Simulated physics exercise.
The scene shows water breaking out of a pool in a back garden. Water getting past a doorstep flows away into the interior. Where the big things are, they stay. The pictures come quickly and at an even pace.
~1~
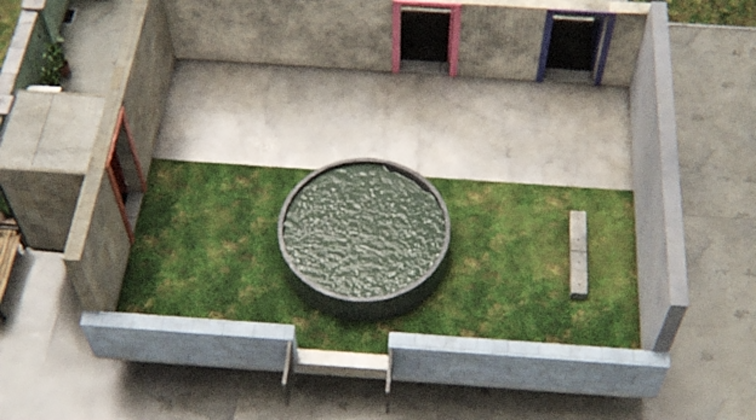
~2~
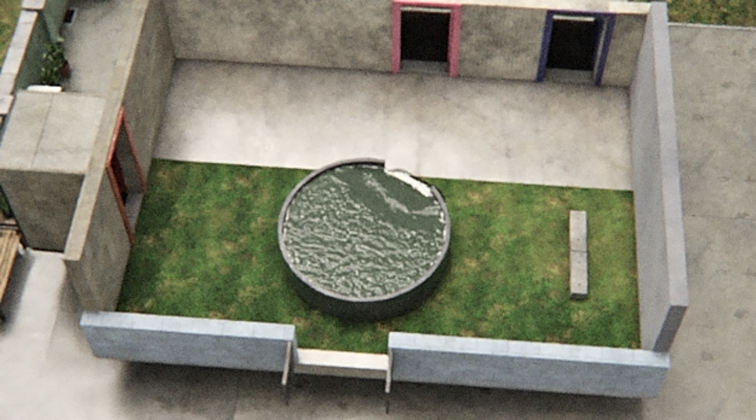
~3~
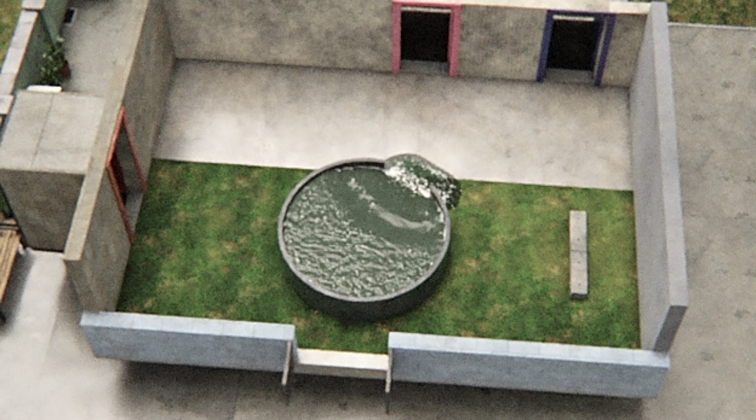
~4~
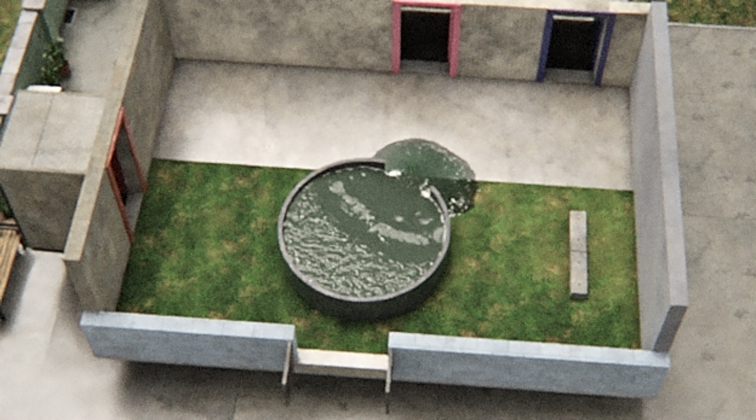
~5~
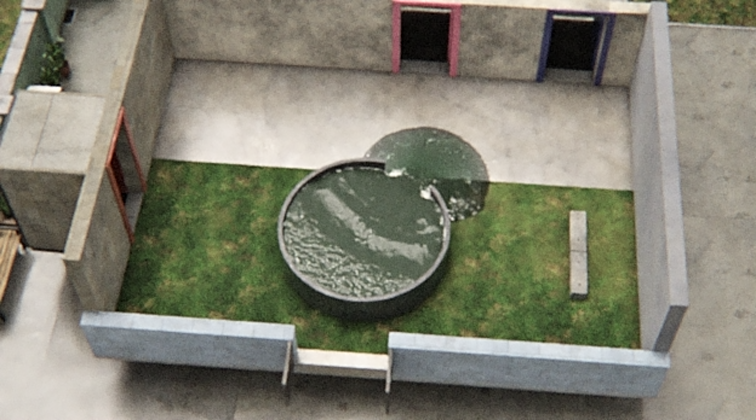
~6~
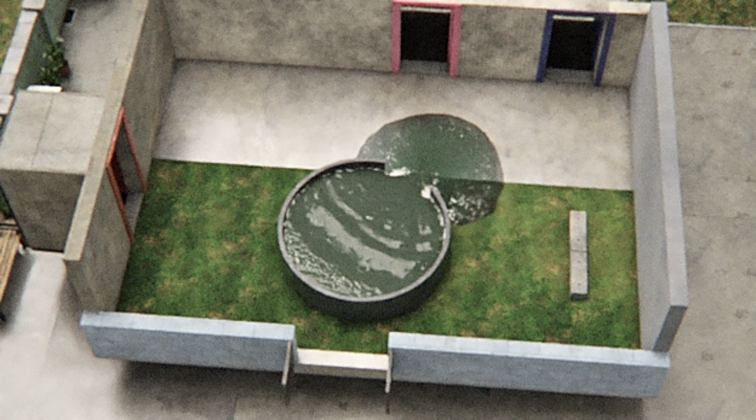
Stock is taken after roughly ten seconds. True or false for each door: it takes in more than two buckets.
For the red door, false; for the pink door, true; for the blue door, true.
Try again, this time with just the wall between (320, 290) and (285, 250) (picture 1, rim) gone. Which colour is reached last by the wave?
Answer: The blue-painted one.
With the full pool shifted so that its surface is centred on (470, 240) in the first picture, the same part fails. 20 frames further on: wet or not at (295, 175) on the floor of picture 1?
Well, it ends up unwetted there.
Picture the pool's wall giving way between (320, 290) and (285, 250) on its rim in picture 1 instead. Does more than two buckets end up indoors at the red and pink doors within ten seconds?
Well, red gets more, but pink gets less.
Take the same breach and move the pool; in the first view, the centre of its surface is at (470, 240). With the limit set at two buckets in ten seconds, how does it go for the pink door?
Then the pink door falls short.
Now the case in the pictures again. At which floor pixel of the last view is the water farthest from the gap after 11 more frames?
Farthest reach: (620, 88).
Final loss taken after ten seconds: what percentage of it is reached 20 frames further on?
About 45 per cent.
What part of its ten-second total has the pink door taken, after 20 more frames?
I make it 60 per cent.
A moment on, water covers 20 % of the floor; the red door not reached, the pink door wet at the sill, nothing in, the blue door not reached.
Next, water covers 30 % of the floor; the red door not reached, the pink door over two buckets in, the blue door under two buckets in.
Then, water covers 35 % of the floor; the red door not reached, the pink door far over two buckets in, the blue door over two buckets in.
Later, water covers 55 % of the floor; the red door not reached, the pink door far over two buckets in, the blue door far over two buckets in.
In the end, water covers 75 % of the floor; the red door not reached, the pink door far over two buckets in, the blue door far over two buckets in.
